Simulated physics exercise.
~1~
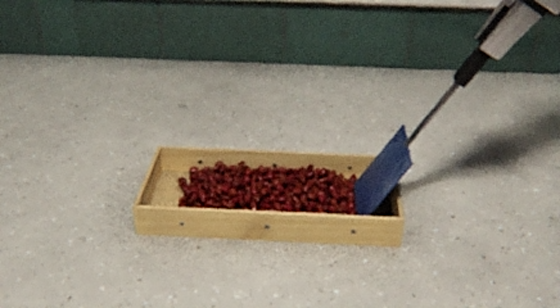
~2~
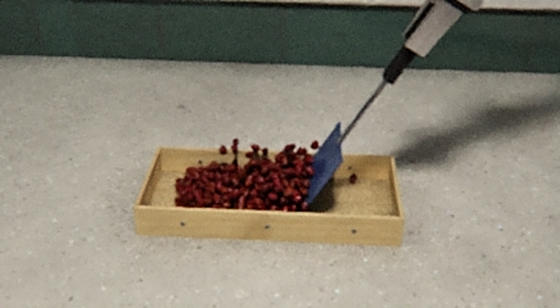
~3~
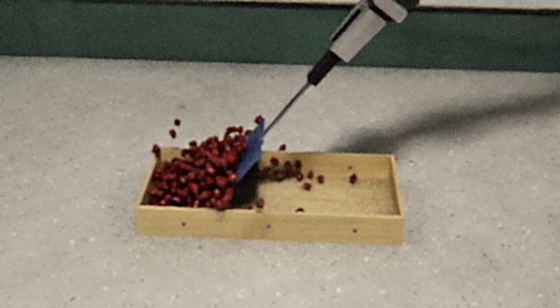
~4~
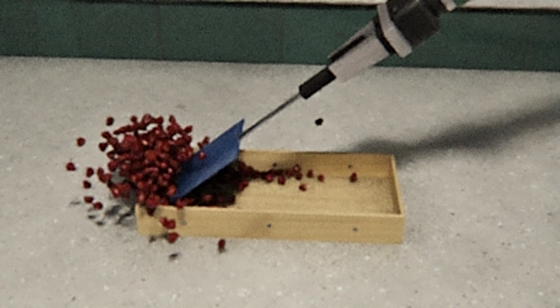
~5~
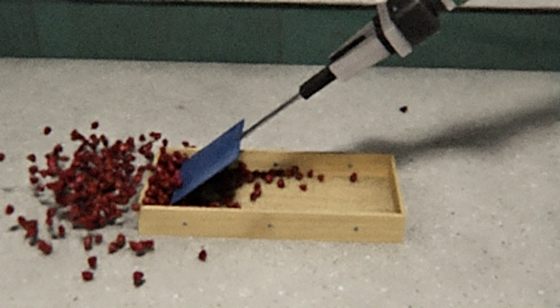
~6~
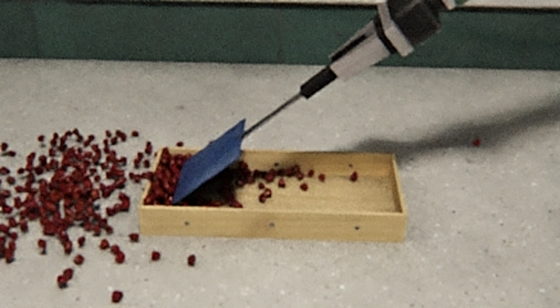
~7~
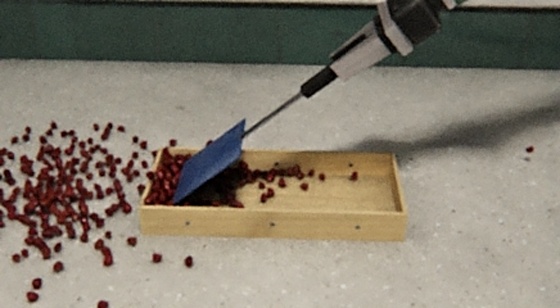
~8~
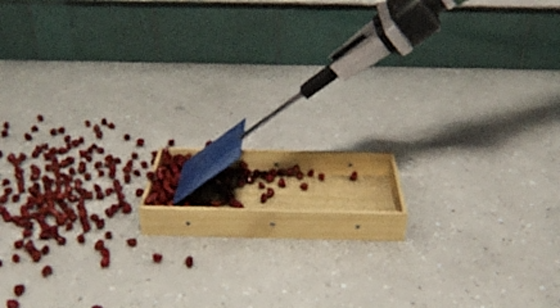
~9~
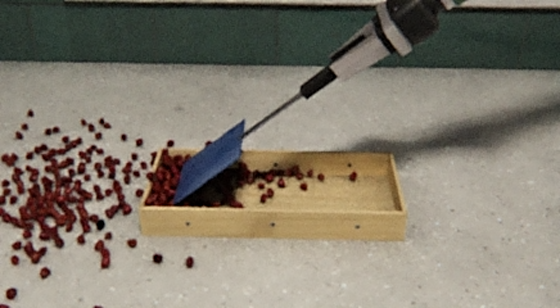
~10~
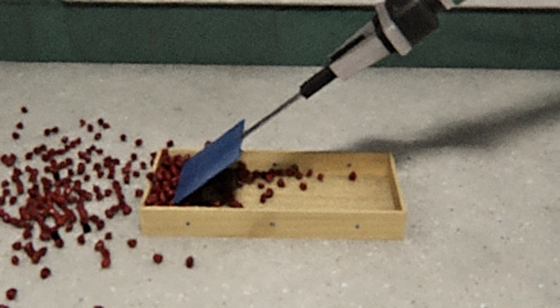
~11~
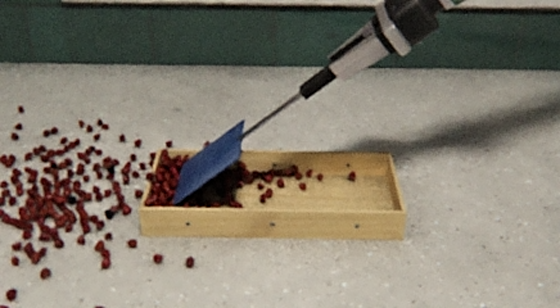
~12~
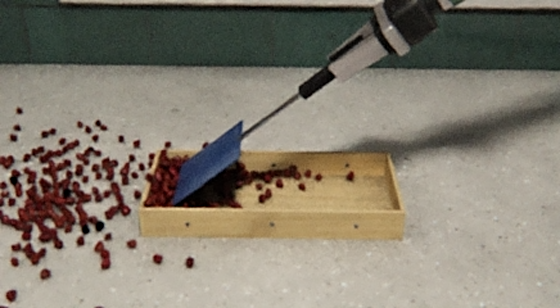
Robotic arm sweeping a blue paddle left through dark red beans in a wooden tray, scattering many onto the grey surface.
